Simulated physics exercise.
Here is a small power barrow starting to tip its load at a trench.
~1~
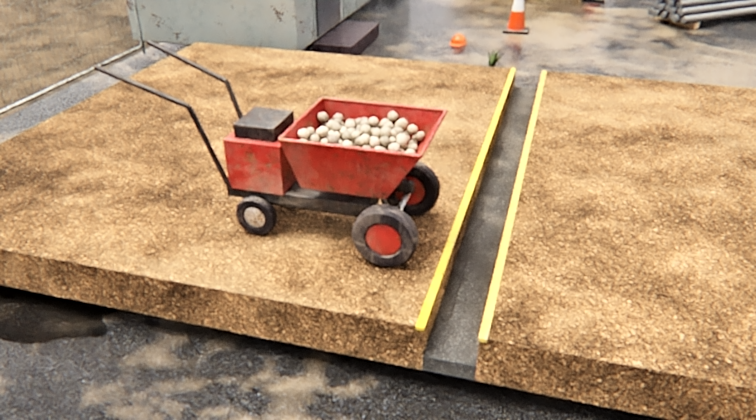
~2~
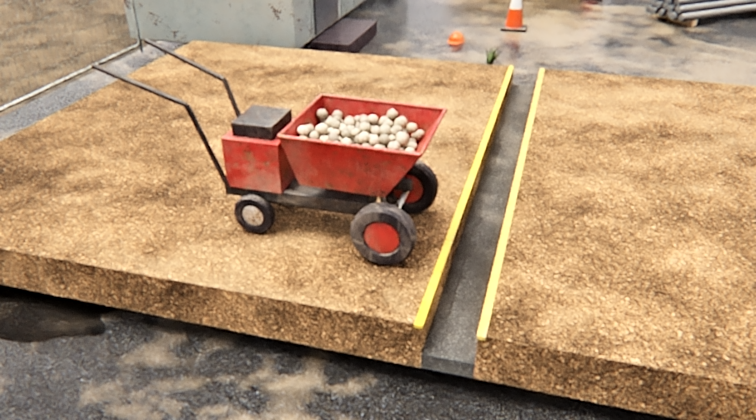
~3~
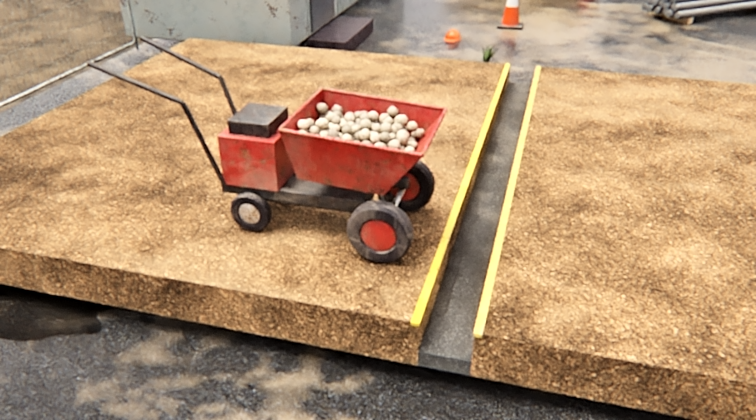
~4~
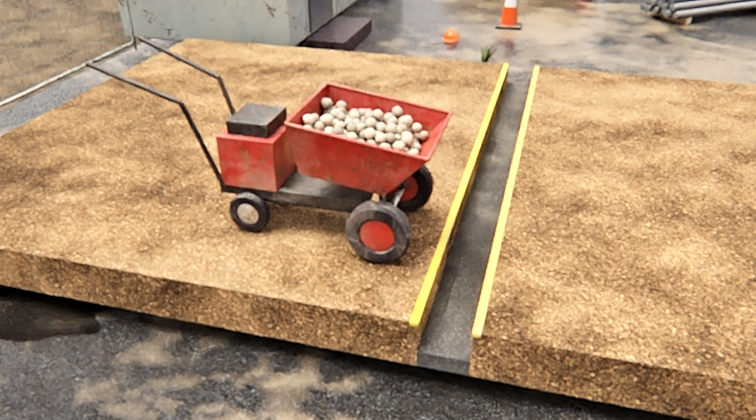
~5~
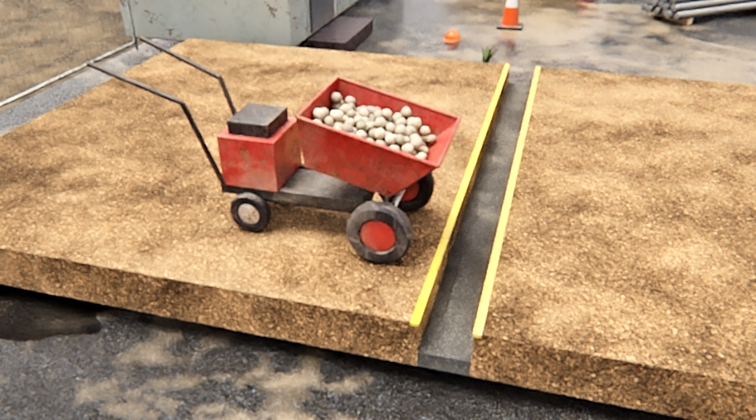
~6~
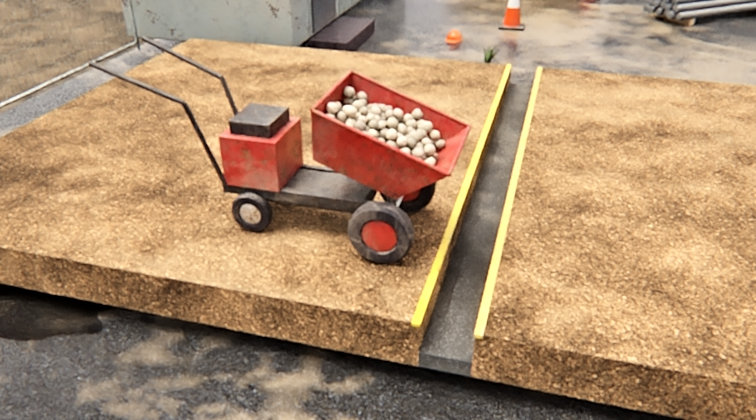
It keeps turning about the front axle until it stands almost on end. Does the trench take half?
The trench takes under half.
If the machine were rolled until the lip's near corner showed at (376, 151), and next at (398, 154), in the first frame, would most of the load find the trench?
The first try: Most of it. The second: Most of it.
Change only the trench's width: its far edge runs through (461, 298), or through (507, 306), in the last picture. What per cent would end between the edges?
About 0 and 60 per cent.
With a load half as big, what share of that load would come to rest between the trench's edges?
Close to 30 per cent.
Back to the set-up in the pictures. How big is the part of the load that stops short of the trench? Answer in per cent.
Roughly 0 in a hundred.
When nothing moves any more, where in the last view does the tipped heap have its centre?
Around (522, 248).
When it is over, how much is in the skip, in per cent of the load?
It comes to 10 per cent or so.
Soon, skip tipped steeply; all in the skip.
A while on, skip tipped steeply; most in the skip; a stray few in or heaped over the trench; a small part beyond it; a stray few falling.
Towards the end, skip tipped right over; about a quarter in the skip; a small part in or heaped over the trench; about two thirds beyond it; a stray few falling.
Finally, skip tipped right over; a small part in the skip; about a quarter in or heaped over the trench; about two thirds beyond it.
